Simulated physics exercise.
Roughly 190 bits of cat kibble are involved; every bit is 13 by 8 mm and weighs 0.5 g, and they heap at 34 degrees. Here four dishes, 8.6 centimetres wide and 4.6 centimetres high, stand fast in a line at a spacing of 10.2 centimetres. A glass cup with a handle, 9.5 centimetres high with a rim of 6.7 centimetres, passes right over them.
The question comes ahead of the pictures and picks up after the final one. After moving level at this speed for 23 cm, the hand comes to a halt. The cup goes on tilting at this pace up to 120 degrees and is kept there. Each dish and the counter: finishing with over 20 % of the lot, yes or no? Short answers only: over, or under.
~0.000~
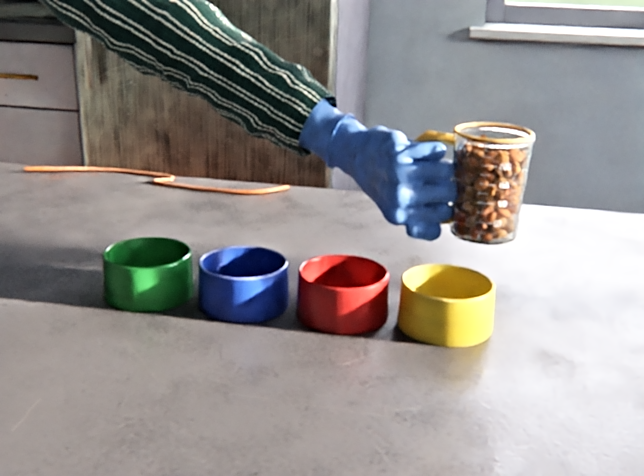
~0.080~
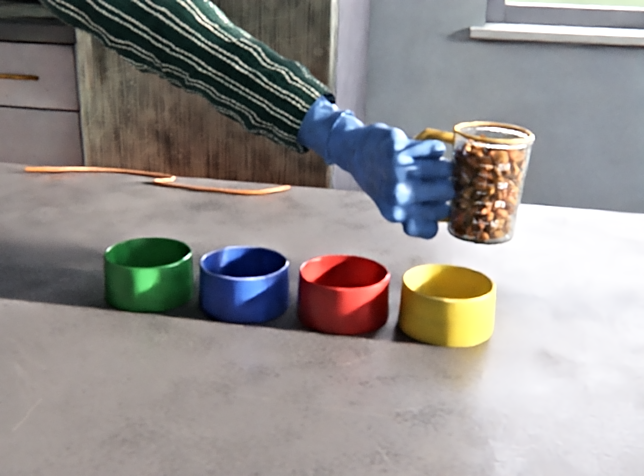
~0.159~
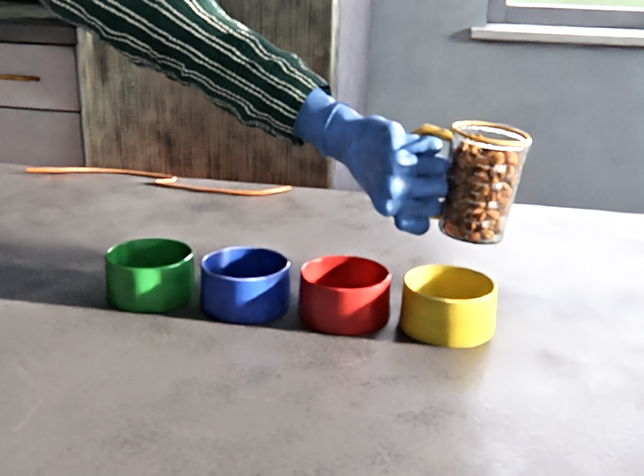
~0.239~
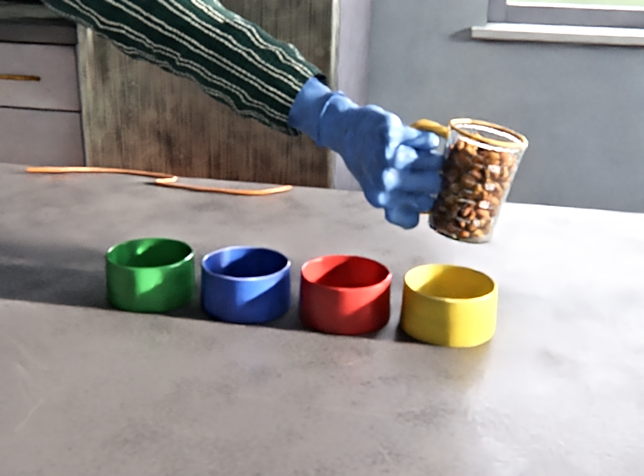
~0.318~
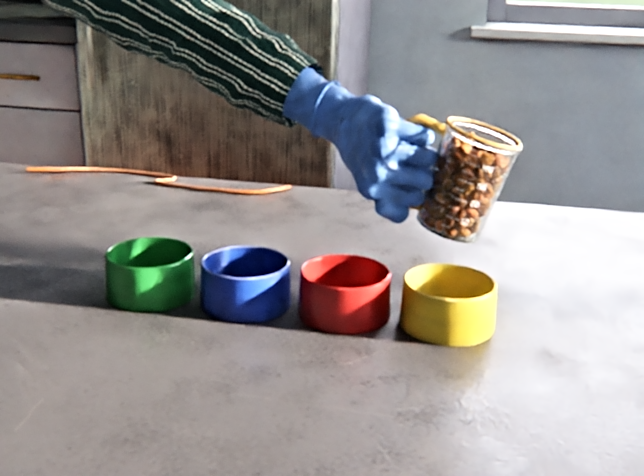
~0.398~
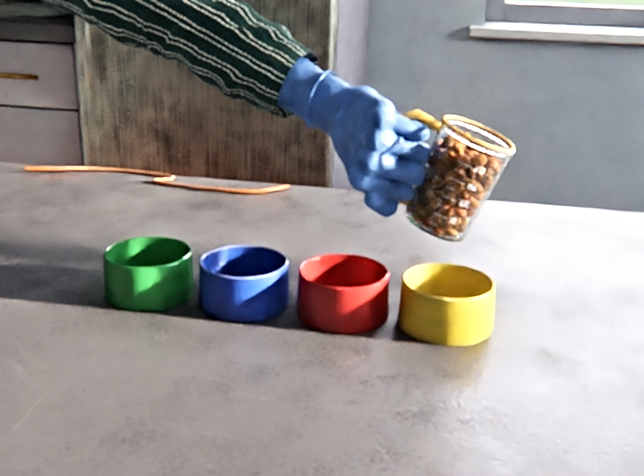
Red over. Blue under. Green under. Yellow under. Counter under.
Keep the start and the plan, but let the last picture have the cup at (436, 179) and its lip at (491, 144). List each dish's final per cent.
The red dish keeps 60, the blue one 0, the green one 0 and the yellow one 0.
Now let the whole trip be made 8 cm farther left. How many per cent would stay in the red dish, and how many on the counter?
Red 20, counter 20.
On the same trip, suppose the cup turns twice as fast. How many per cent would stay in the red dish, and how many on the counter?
Shares: Red 0, counter 10.
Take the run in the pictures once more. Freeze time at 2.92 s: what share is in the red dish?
By that moment, around 90 percent has got there.
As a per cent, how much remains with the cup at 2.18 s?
Somewhere close to 35 percent.
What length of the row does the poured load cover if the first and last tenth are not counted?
Length: Approx. 6 cm.
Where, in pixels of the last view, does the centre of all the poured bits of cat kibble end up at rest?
Centre at rest, approx.: (344, 289) px.
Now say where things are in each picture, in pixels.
Cup at (488, 184), tilt 0 degrees, lip at (532, 135), moved 0.0 cm; middle of the pieces at (484, 188); yellow dish at (448, 282); red dish at (344, 272); blue dish at (244, 262); green dish at (147, 252), in the first picture.
Cup at (486, 184), tilt 2 degrees, lip at (531, 136), moved 0.2 cm; middle of the pieces at (482, 187), in the second picture.
Cup at (481, 184), tilt 6 degrees, lip at (529, 140), moved 0.9 cm; middle of the pieces at (476, 187), in the third picture.
Cup at (473, 183), tilt 11 degrees, lip at (525, 142), moved 1.6 cm; middle of the pieces at (468, 186), in the fourth picture.
Cup at (465, 181), tilt 15 degrees, lip at (520, 145), moved 2.2 cm; middle of the pieces at (460, 184), in the fifth picture.
Cup at (456, 180), tilt 20 degrees, lip at (513, 149), moved 2.9 cm; middle of the pieces at (451, 182); yellow dish at (449, 281); red dish at (344, 271); blue dish at (244, 261); green dish at (148, 252). The cup turns about 60 degrees a second and travels 9 cm a second, in the sixth picture.
After 1.46 s, tilt 83 degrees; cup holds 100 %.
After 2.18 s, tilt 120 degrees; cup holds 35 %, red 55 %, yellow 5 %.
After 2.92 s, tilt 120 degrees; cup holds 0 %, red 90 %, yellow 5 %.
In the end, at 3.2 s, red 90 %, blue 0 %, green 0 %, yellow 5 %, counter 5 %.
